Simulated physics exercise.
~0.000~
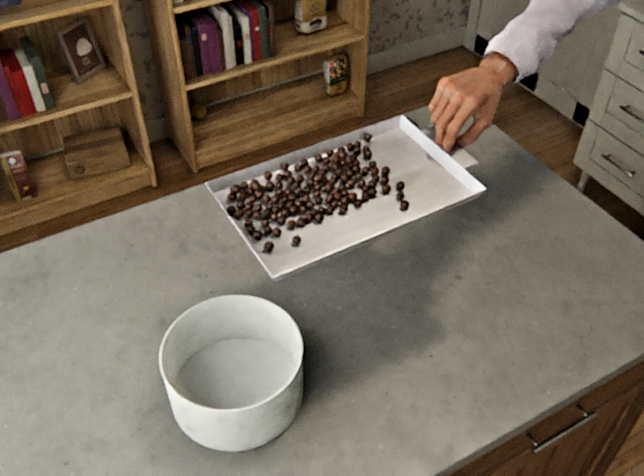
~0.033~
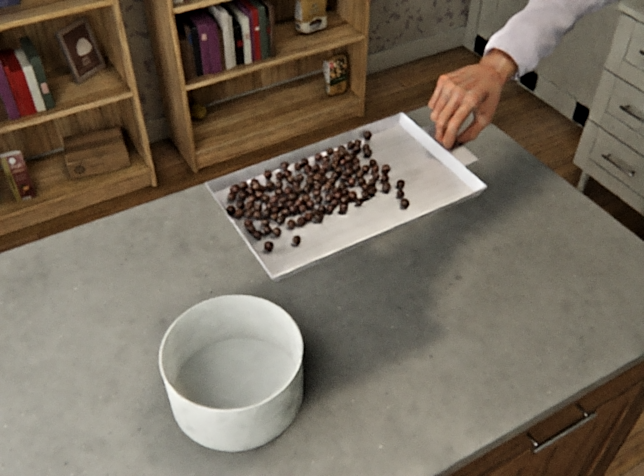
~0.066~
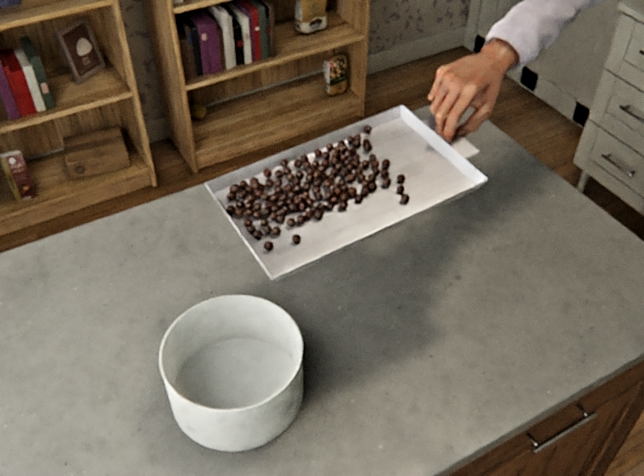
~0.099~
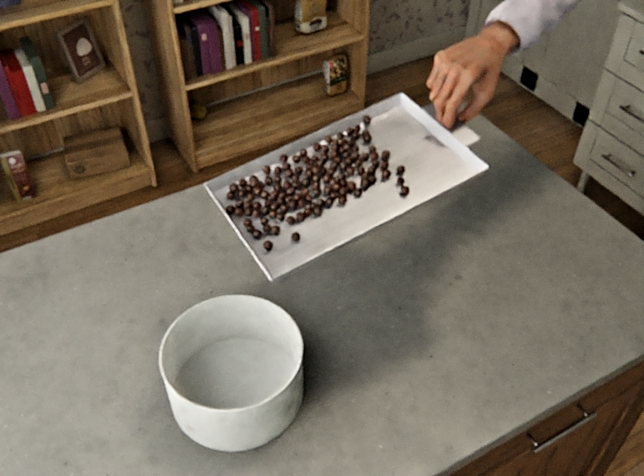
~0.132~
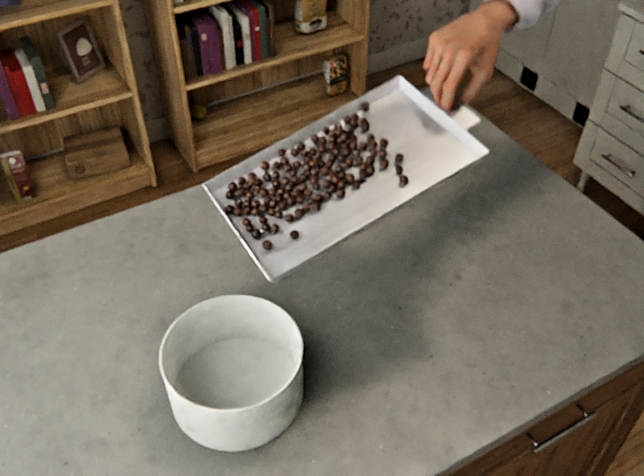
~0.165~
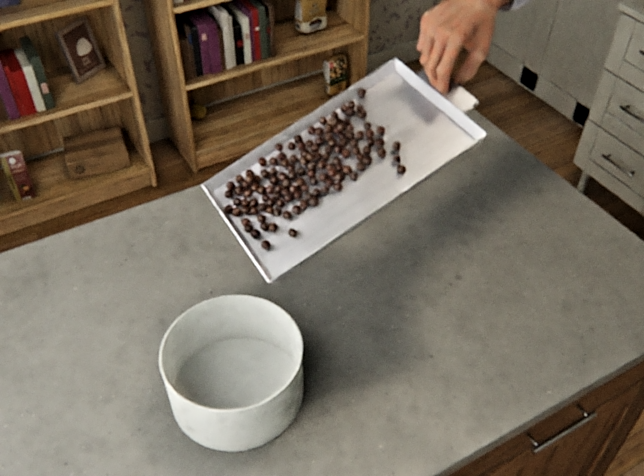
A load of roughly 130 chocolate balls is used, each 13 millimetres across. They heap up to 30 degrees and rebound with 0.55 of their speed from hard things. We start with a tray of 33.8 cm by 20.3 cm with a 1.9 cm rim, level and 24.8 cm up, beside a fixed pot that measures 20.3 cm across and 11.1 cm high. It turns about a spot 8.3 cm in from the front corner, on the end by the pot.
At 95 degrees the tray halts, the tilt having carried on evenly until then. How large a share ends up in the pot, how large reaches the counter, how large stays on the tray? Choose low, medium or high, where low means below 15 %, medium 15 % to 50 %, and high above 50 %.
Shares - pot: High, counter: Medium, tray: Low.
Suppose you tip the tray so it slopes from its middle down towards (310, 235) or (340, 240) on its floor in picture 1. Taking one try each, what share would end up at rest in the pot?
About 95 and 65 per cent.
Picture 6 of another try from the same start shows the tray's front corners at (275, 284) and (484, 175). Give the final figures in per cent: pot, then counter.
Final per cent - pot 65, counter 35.
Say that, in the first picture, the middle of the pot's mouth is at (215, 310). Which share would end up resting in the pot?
Close to 70 in a hundred.
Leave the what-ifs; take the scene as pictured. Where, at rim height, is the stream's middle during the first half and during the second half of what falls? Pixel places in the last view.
Earlier half close to (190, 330), later half at (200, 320) in pixels.
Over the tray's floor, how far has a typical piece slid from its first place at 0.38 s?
Displacement on the tray: Roughly 4 cm.
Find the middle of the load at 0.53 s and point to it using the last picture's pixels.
Approximately (218, 229) in the last view.
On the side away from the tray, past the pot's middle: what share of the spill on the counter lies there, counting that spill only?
That comes to roughly 90 percent.
After 0.38 s, tilt 58 degrees; the tray holds 100 %, the pot 0 %.
Then, at 0.53 s, tilt 85 degrees; the tray holds 80 %, the pot 0 %.
After 0.80 s, tilt 95 degrees; the tray holds 0 %, the pot 55 %.
In the end, at 1.8 s, pot 55 %, counter 45 %, tray 0 %.
